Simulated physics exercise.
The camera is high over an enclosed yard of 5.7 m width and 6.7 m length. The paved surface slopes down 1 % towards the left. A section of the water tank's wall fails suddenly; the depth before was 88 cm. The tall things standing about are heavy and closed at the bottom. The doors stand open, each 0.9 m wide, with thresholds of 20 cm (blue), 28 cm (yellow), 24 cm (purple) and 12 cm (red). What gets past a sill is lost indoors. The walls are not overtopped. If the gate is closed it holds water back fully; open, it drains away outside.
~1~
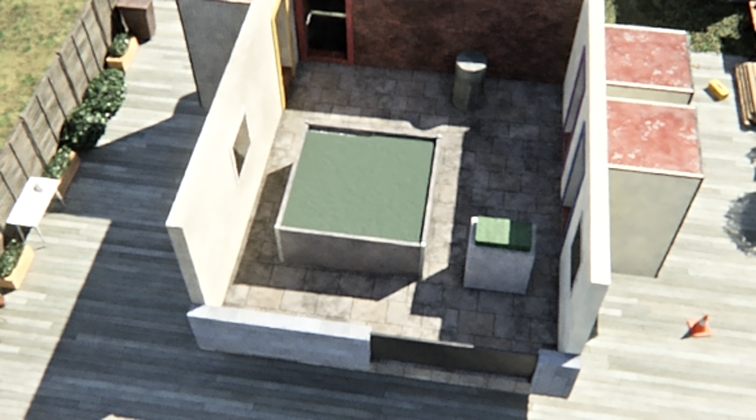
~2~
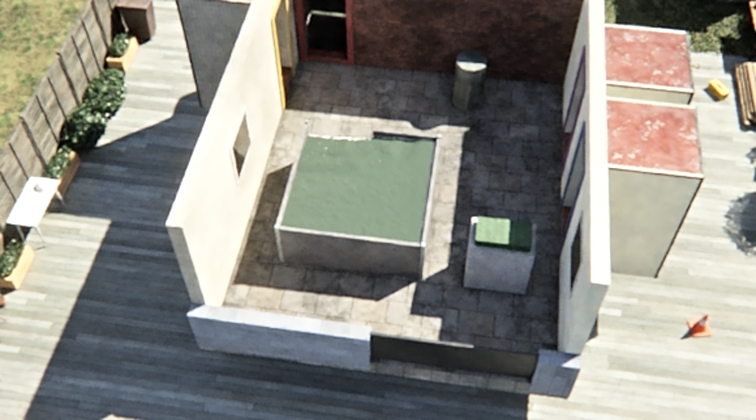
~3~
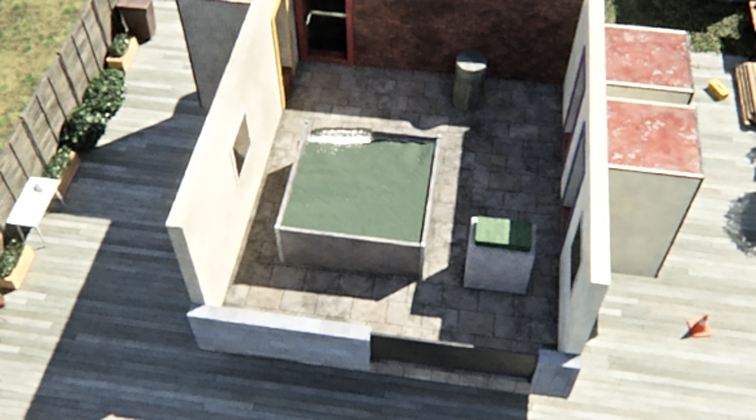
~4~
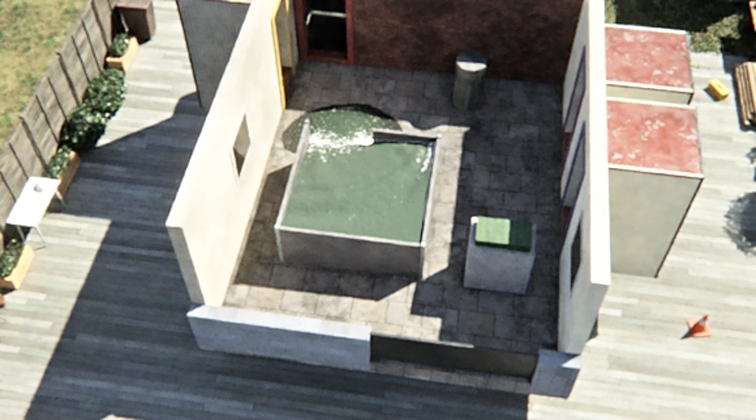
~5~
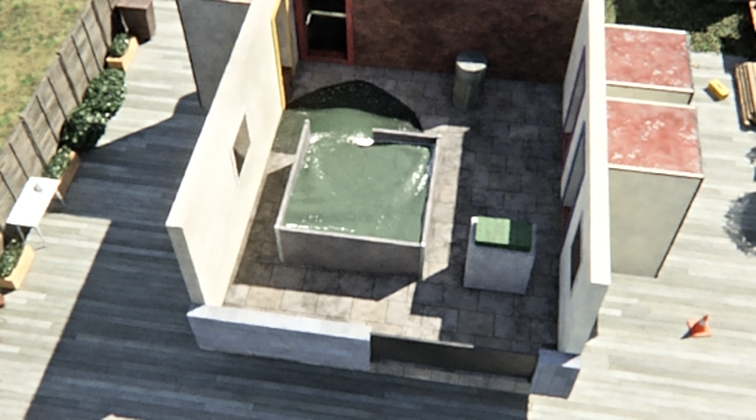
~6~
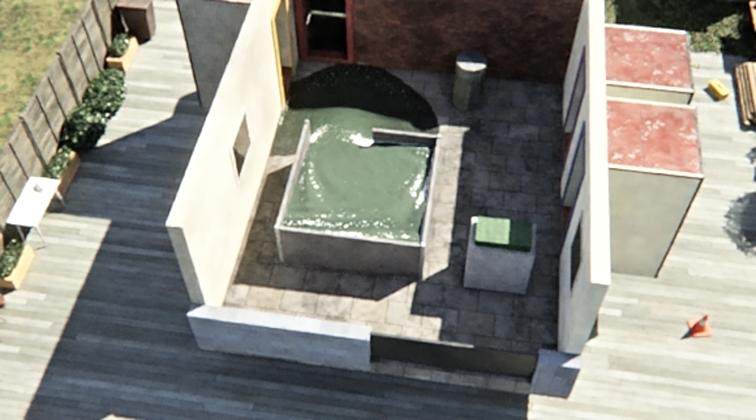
Green water pours over the tank's far side and spreads across the paved yard behind it.
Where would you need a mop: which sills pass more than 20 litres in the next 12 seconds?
Within that time: At the blue door it does not reach the limit; at the yellow door it goes over the limit; at the purple door it does not reach the limit; at the red door it exceeds the limit.
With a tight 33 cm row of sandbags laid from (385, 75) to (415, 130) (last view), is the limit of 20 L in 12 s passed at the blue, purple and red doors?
Against that limit: Blue not over, purple not over, red past it.
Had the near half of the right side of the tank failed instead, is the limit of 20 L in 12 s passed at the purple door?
Against that limit: Purple not over.
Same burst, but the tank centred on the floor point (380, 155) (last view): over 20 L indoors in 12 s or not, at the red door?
Against that limit: Red past it.
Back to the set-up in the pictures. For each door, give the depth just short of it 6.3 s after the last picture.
In cm: Blue 10, yellow 22, purple 8, red 22.
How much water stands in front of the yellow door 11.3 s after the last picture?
About 14.5 cm.
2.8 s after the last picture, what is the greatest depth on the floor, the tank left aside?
About 36 cm.
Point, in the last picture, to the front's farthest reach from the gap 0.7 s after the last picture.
At about (483, 78).
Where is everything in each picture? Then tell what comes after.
In the first frame, the water tank at (362, 183) is whole and still, 88 cm deep.
In the second frame, water pours out on the water tank's far side and has run 0.7 m, to a hidden place; typically 11 cm deep outside, 88 cm at the water tank's back.
In the third frame, the front is at a hidden place, 1.0 m from the gap on the water tank's far side; 1.1 m2 of floor is under water; 88 cm left at the back of the water tank.
In the fourth frame, the front is at (367, 107), 1.5 m from the gap on the water tank's far side; 2.7 m2 of floor is under water; 88 cm left at the back of the water tank.
In the fifth frame, water pours out on the water tank's far side and has run 2.2 m, to (352, 83); typically 7 cm deep outside, 86 cm at the water tank's back.
In the sixth frame, the front is at (345, 65), 2.8 m from the gap on the water tank's far side; 6.9 m2 of floor is under water; 80 cm left at the back of the water tank.
Then, 0.7 s after the last picture water covers 25 % of the floor and is deepest (64 cm) near (299, 60); blue door not reached, yellow door 34 cm at the sill, 0 L in, purple door not reached, red door 43 cm at the sill, 92 L in.
Then, 1.5 s after the last picture water covers 35 % of the floor and is deepest (54 cm) near (302, 78); blue door not reached, yellow door 34 cm at the sill, 7 L in, purple door not reached, red door 51 cm at the sill, 383 L in.
Then, 2.8 s after the last picture water covers 55 % of the floor and is deepest (36 cm) near (315, 62); blue door not reached, yellow door 33 cm at the sill, 34 L in, purple door 11 cm at the sill, 0 L in, red door 35 cm at the sill, 715 L in.
Then, 6.3 s after the last picture water covers 90 % of the floor and is deepest (22 cm) near (284, 107); blue door 10 cm at the sill, 0 L in, yellow door 22 cm at the sill, 45 L in, purple door 8 cm at the sill, 0 L in, red door 22 cm at the sill, 1016 L in.
Then, 11.3 s after the last picture water covers 100 % of the floor and is deepest (20 cm) near (235, 266); blue door 10 cm at the sill, 0 L in, yellow door 14 cm at the sill, 46 L in, purple door 11 cm at the sill, 0 L in, red door 14 cm at the sill, 1097 L in.
